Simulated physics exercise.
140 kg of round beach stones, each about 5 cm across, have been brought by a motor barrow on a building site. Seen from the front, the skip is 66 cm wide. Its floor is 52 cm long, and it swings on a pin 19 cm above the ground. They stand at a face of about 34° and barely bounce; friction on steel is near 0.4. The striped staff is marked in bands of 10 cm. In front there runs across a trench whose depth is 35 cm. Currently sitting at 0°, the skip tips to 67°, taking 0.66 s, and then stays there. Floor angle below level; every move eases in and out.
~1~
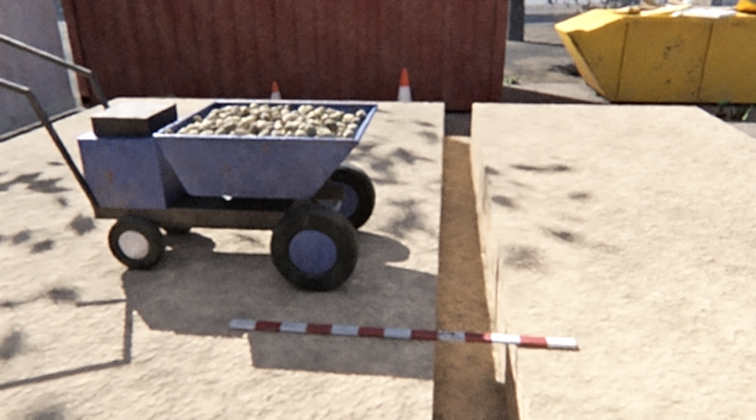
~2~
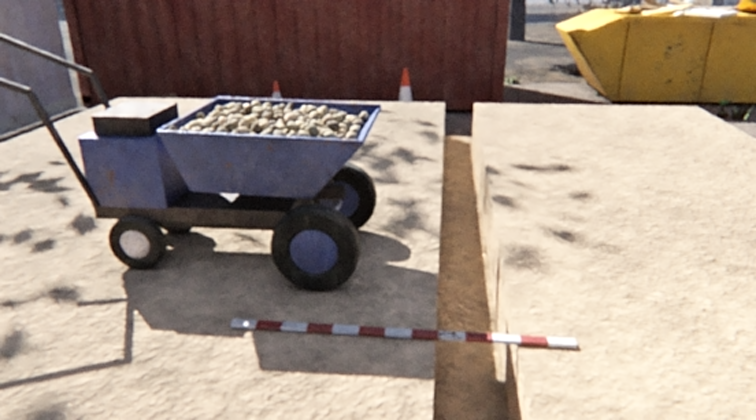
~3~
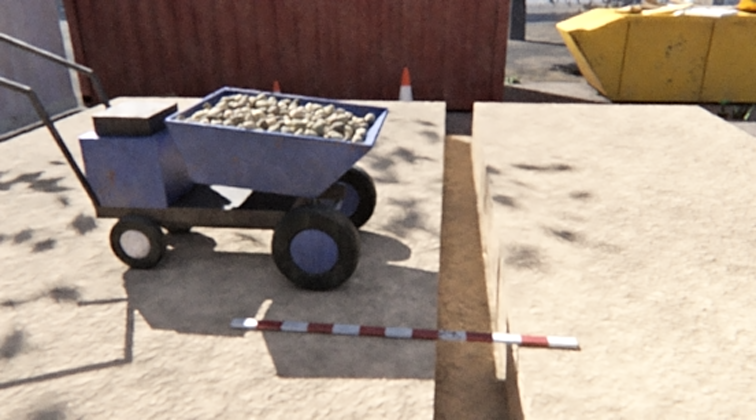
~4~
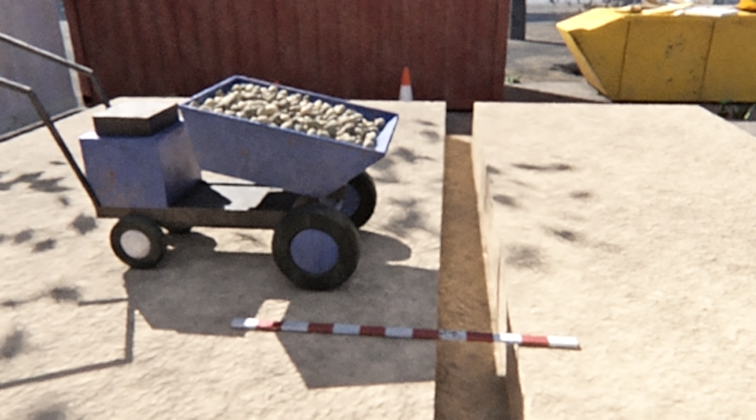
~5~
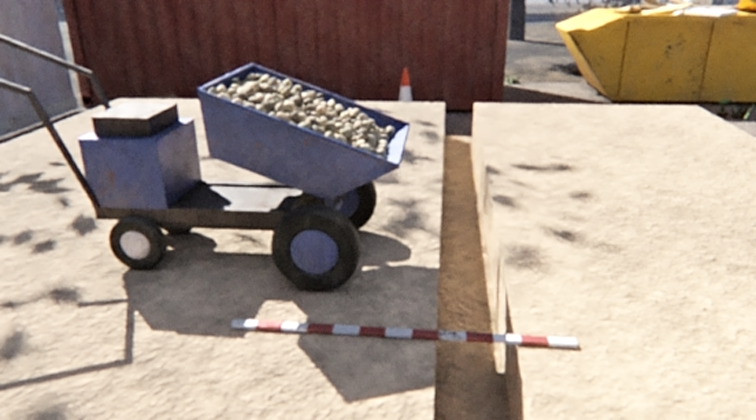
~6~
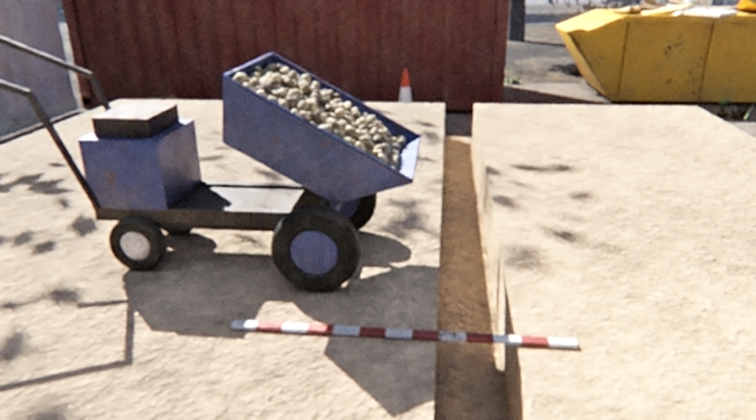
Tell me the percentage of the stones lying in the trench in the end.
Close to 68 %.
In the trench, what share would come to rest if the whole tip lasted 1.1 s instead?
Near 80 per cent.
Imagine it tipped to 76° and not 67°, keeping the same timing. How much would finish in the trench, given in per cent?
Then roughly 75 percent.
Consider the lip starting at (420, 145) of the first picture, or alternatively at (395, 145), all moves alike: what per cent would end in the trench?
Result: Close to 20 then close to 35 per cent.
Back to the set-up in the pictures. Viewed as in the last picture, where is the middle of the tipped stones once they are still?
I'd put it close to (486, 303).
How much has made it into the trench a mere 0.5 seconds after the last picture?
Around 30 per cent of it, at that instant.
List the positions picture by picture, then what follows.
In the first frame, the skip is at 0°, its lip at (358, 142); the top of the load is at (263, 116).
In the second frame, the skip is at 2°, its lip at (362, 143); the top of the load is at (259, 113).
In the third frame, the skip is at 6°, its lip at (372, 147); the top of the load is at (247, 106).
In the fourth frame, the skip is at 12°, its lip at (385, 155); the top of the load is at (242, 94).
In the fifth frame, lip at (399, 167), floor tilted 20°, highest stones at (255, 83).
In the sixth frame, lip at (412, 182), floor tilted 29°, highest stones at (270, 73).
Then, 0.2 s after the last picture the floor is at 57°, 100 % in the skip; the foremost stones are at (437, 193).
Then, 0.5 s after the last picture the floor is at 67°, 68 % in the skip, 30 % in the trench, 2 % past the trench; the foremost stones are at (512, 235).
Then, 0.8 s after the last picture the floor is at 67°, 19 % in the skip, 49 % in the trench, 32 % past the trench; the foremost stones are at (703, 274).
Then, 2.8 s after the last picture the floor is at 67°, 0 % in the skip, 68 % in the trench, 32 % past the trench; the foremost stones are past the picture's edge.
